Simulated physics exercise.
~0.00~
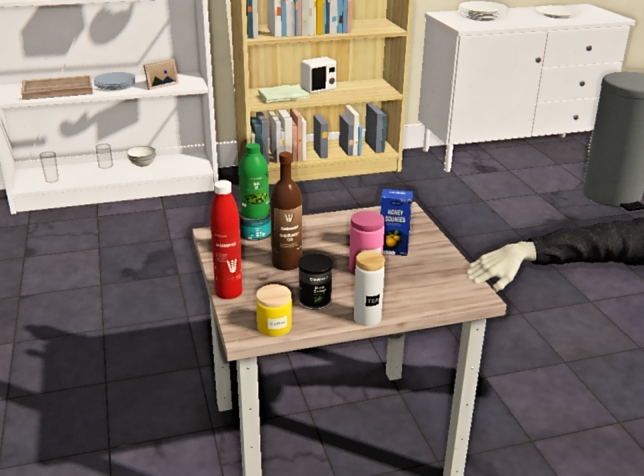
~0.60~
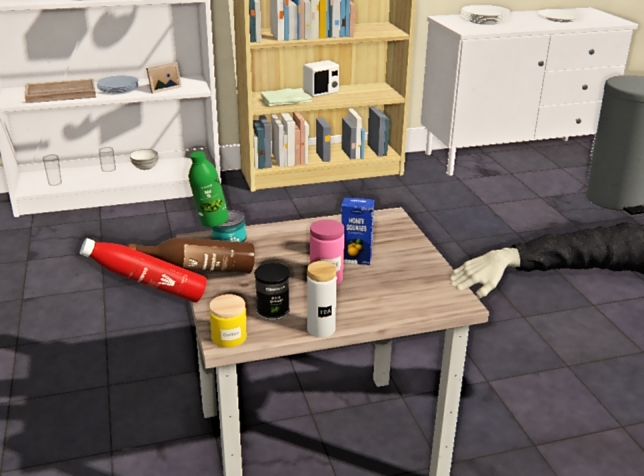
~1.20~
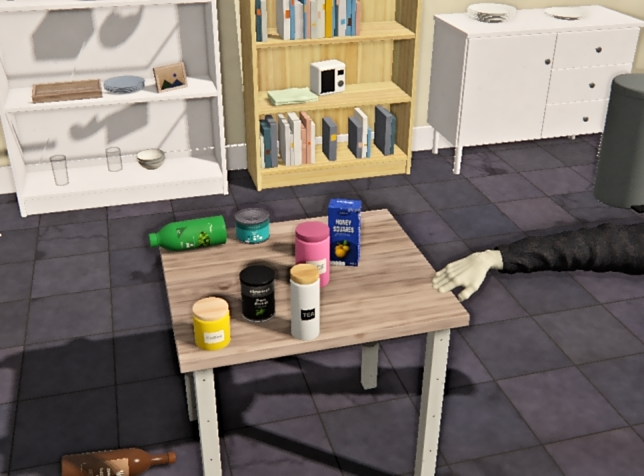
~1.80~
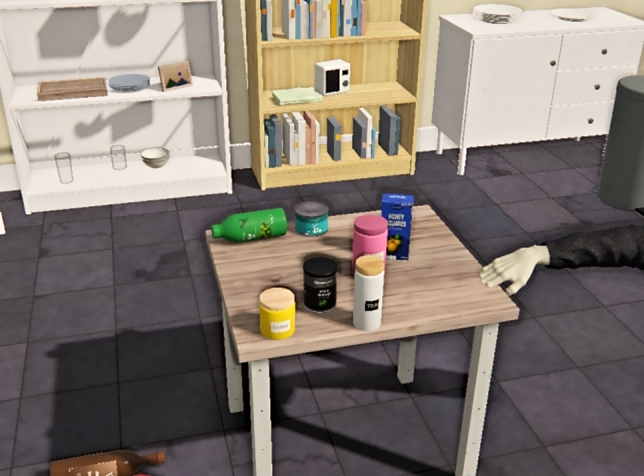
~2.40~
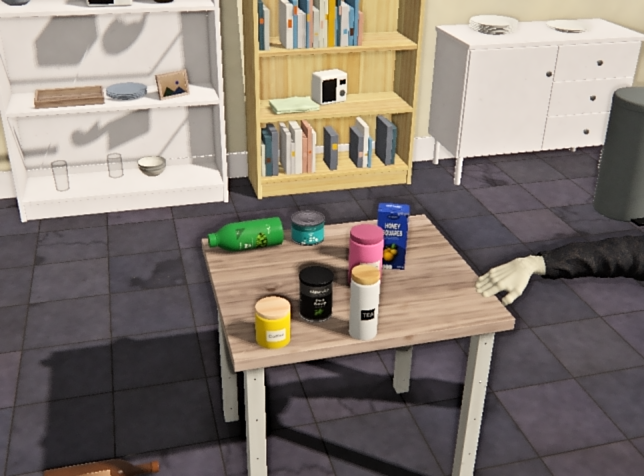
A hand jerks the table, and the red and brown bottles fall while the green tips.
